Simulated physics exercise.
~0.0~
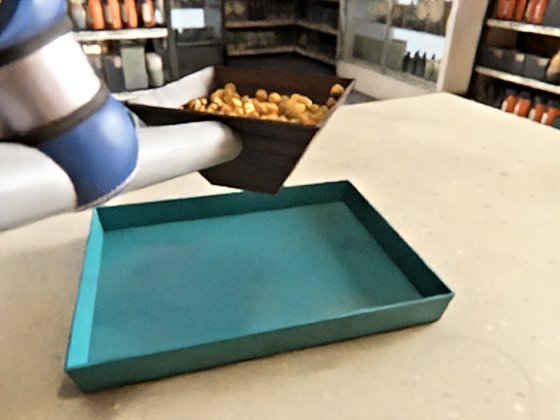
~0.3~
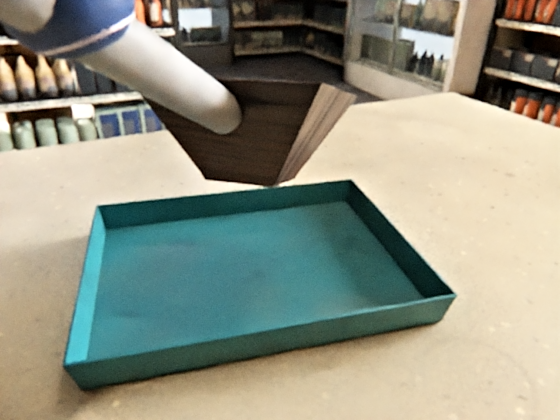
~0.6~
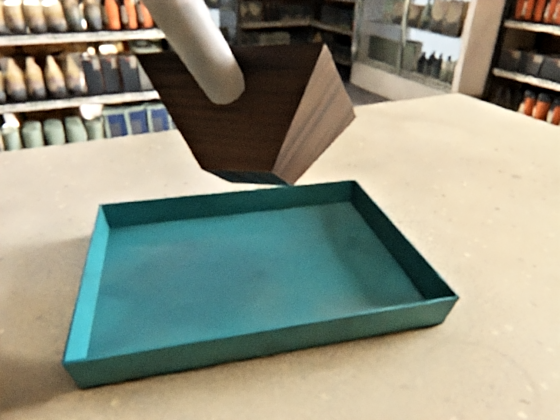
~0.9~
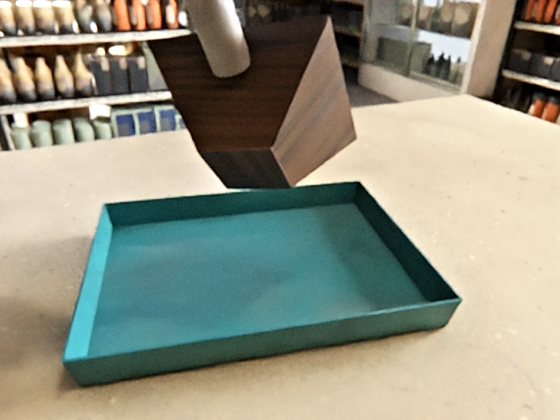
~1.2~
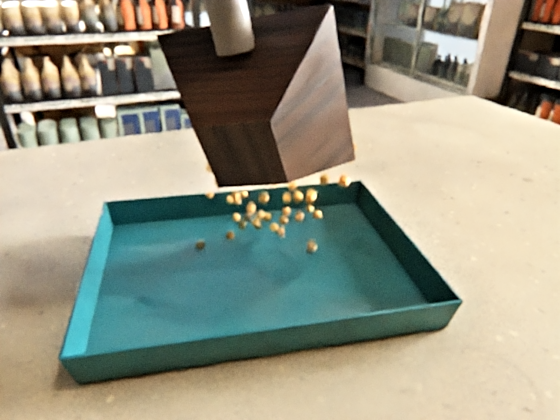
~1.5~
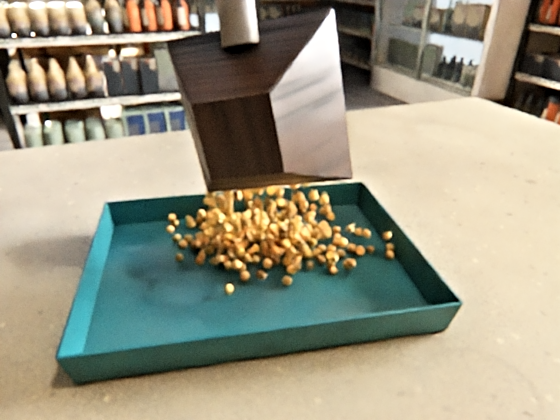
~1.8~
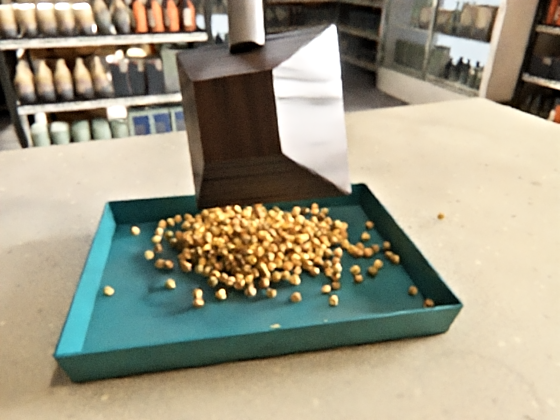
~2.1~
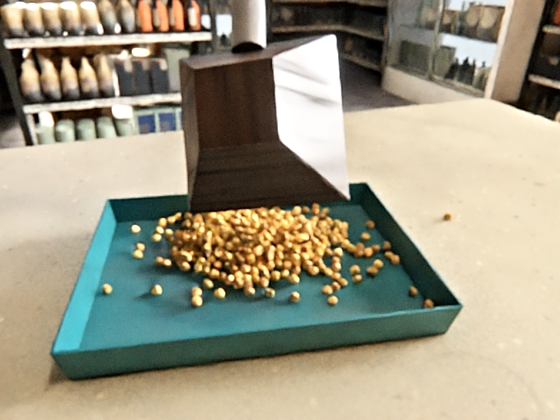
On a pale tabletop before store shelves, a robotic arm tipping a dark scoop, pouring chickpeas into a teal tray, a few scattering.
